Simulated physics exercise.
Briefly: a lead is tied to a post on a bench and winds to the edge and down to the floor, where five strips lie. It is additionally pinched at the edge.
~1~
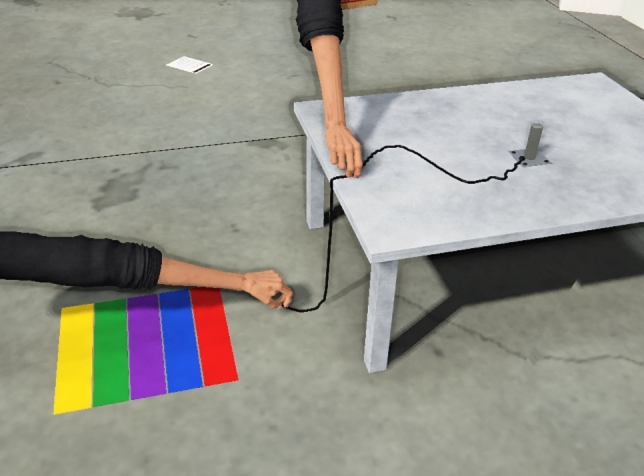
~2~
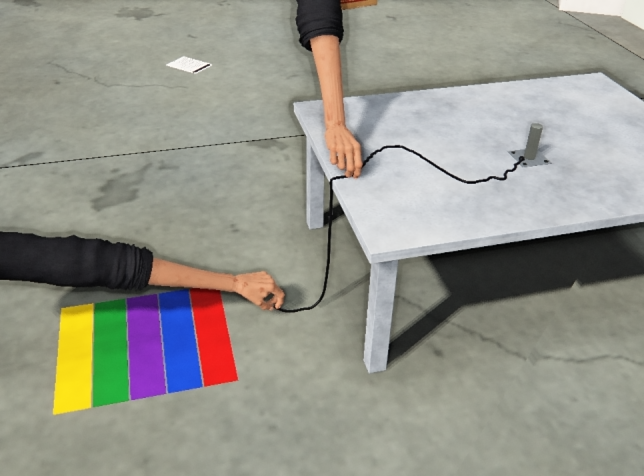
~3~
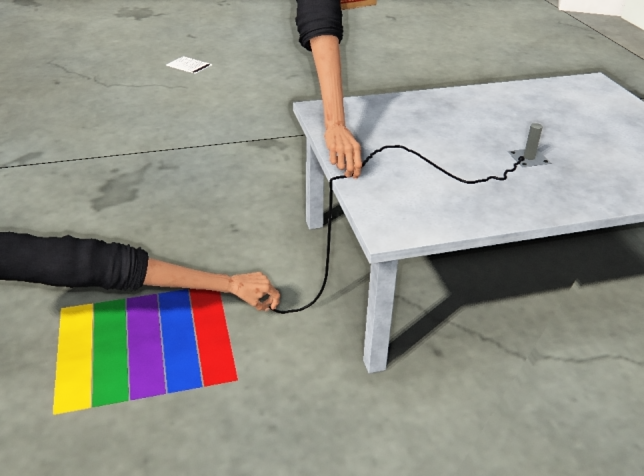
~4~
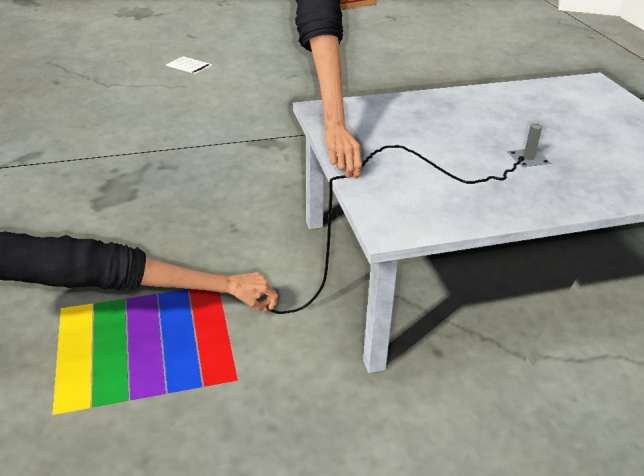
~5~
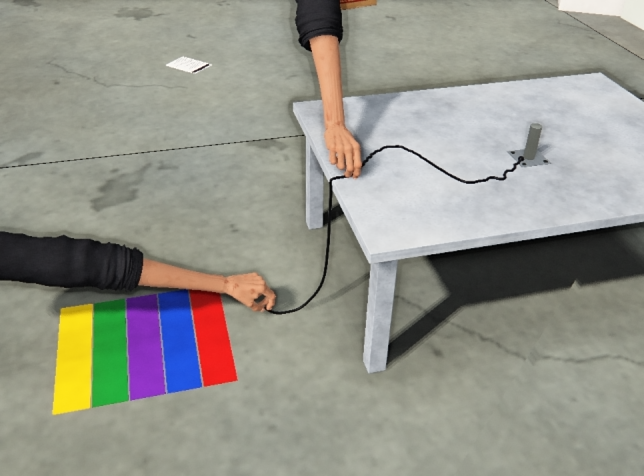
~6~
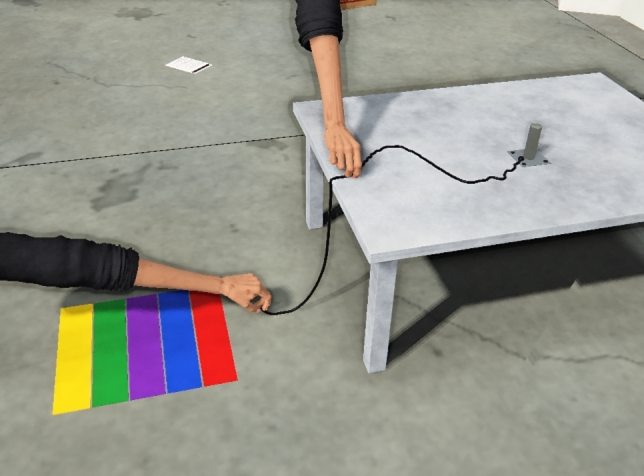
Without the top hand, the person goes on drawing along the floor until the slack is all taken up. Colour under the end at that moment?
Yellow.
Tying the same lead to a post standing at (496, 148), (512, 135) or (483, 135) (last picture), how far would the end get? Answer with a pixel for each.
About (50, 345), (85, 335) and (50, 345).
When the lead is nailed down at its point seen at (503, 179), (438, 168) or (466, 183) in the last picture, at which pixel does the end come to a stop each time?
(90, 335), (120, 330), (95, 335).
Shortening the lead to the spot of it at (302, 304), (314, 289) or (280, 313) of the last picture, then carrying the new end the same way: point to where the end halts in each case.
In that order: (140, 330), (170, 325) and (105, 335).
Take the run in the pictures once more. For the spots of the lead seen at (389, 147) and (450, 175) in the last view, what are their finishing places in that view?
In that view they sit near (336, 178) and near (417, 170).
Early on, end near (140, 328); over purple.
Midway, end near (99, 335); over green.
At the end of the slack, end near (74, 339); over yellow. It halts on the yellow strip.
